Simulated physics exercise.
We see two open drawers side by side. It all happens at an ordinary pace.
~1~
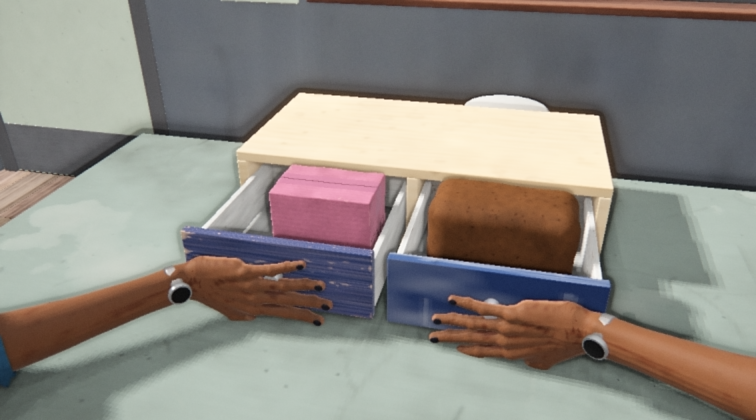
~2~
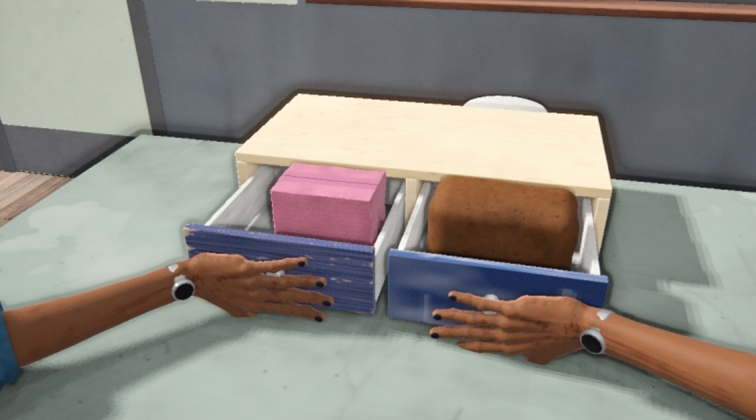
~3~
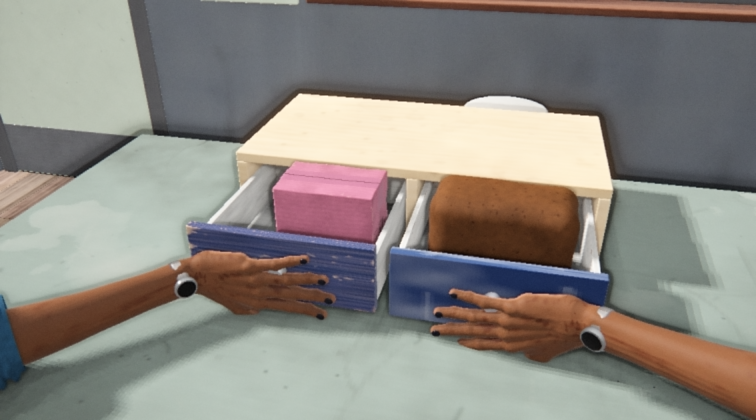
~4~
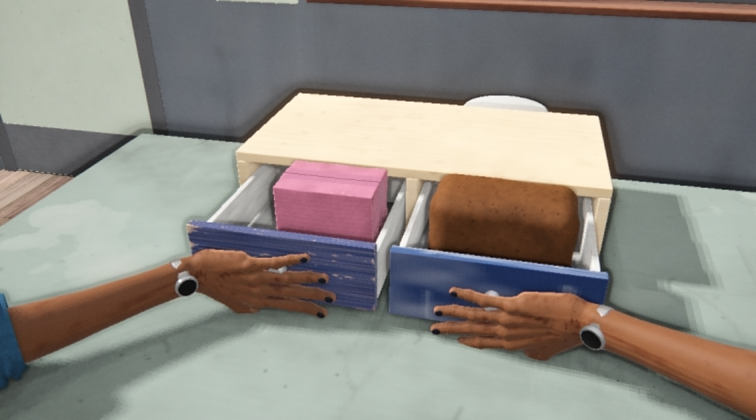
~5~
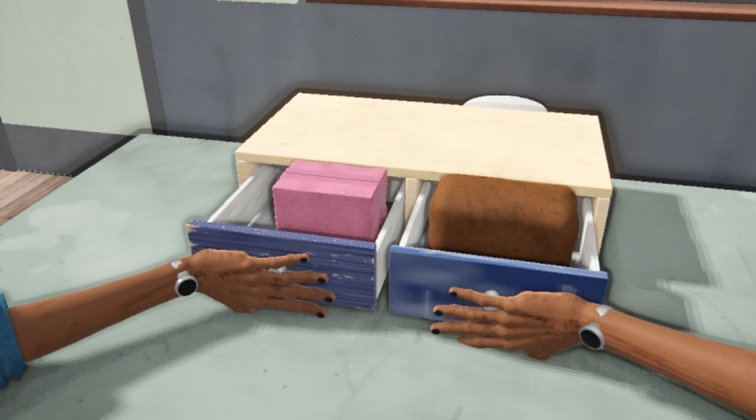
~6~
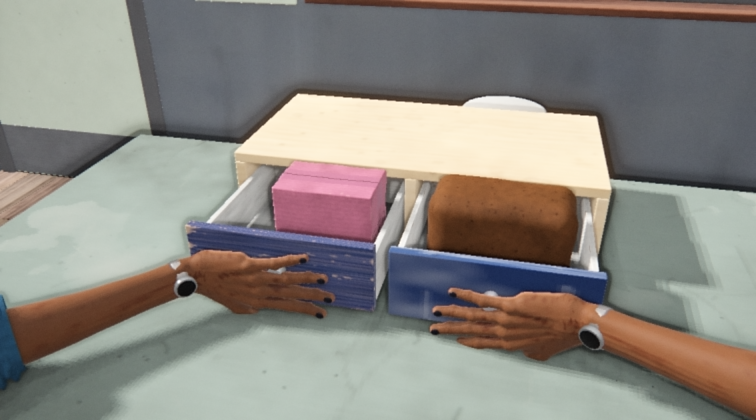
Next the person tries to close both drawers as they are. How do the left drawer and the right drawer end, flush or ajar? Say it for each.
The left drawer stays ajar; the right drawer stays ajar.
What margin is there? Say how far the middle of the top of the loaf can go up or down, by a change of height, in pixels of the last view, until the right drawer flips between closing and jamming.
About 24 pixels down.
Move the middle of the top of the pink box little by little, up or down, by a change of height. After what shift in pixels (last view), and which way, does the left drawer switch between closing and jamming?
Some 12 pixels, down.
Then, 0.26 s on from there, left drawer starting in; right drawer starting in.
Then, 0.48 s on from there, left drawer about half in; right drawer about half in.
In the end, the left drawer will not close; the right drawer will not close.
